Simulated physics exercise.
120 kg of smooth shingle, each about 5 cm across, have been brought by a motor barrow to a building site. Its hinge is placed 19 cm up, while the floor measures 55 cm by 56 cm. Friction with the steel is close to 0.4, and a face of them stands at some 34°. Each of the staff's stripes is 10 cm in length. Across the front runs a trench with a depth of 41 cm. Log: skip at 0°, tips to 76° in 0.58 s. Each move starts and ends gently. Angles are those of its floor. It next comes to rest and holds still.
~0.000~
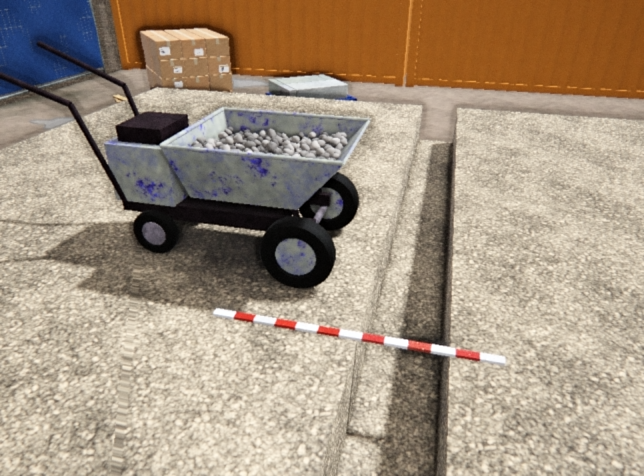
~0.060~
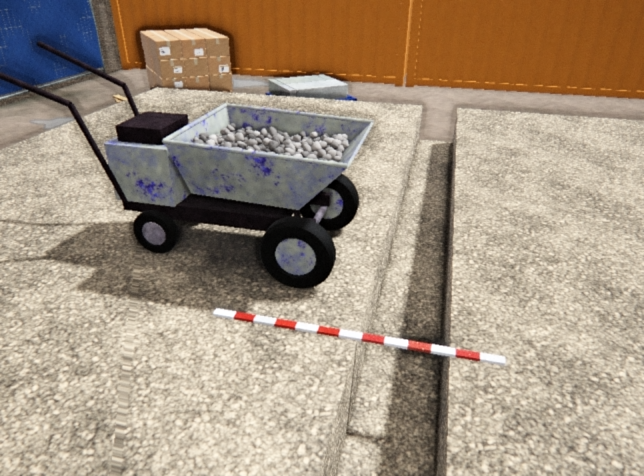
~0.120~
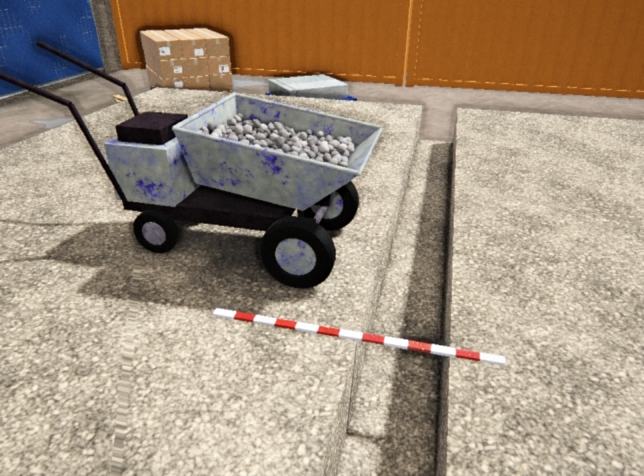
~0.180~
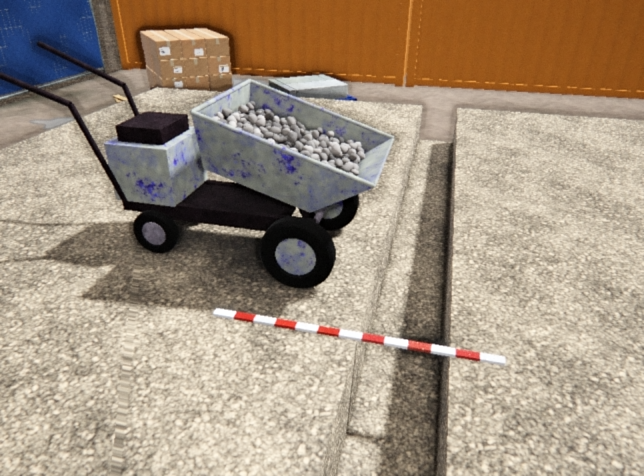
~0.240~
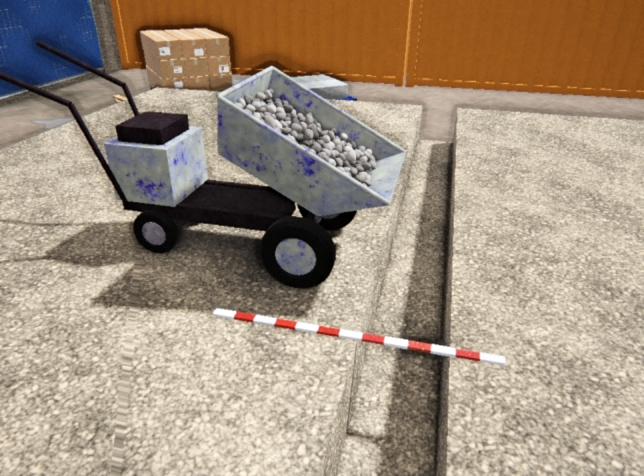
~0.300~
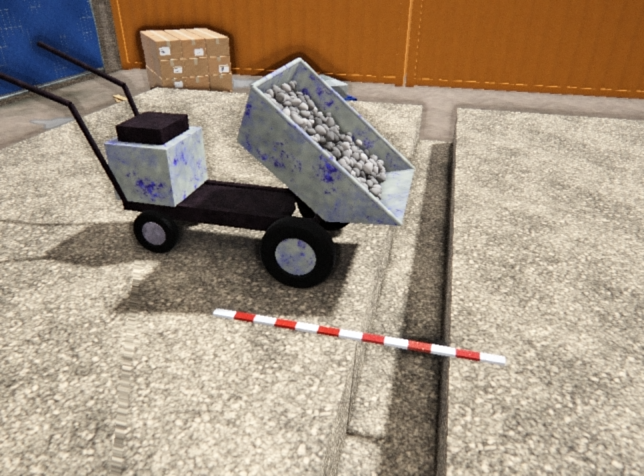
The blue-speckled grey skip of a motor barrow, loaded with grey stones, starts level beside a narrow trench, then lifts at its left end and tilts down to the right. It steepens steadily, carrying the stones with it, while the wheels and the red-and-white staff on the ground stay still.
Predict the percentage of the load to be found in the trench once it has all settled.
Roughly 54 percent of the load ends up there.
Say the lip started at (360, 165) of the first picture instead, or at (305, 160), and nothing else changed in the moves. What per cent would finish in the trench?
Around 35% for the first place and 90% for the second.
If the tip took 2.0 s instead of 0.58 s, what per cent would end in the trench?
Roughly 75% would finish there.
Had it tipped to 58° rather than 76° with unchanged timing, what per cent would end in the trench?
Then about 55 per cent.
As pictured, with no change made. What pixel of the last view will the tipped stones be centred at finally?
The stones end up centred near (441, 316).
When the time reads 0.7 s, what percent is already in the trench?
I'd say near 25 per cent at that time.
After 0.4 s the floor is at 63°; 100 % in the skip; the foremost stones are at (403, 234).
After 0.7 s the floor is at 76°; 64 % in the skip, 25 % in the trench, 11 % past the trench; the foremost stones are at (479, 286).
After 1.0 s the floor is at 76°; 3 % in the skip, 51 % in the trench, 46 % past the trench; the foremost stones are past the picture's edge.
After 3.0 s the floor is at 76°; 0 % in the skip, 54 % in the trench, 46 % past the trench; the foremost stones are past the picture's edge.
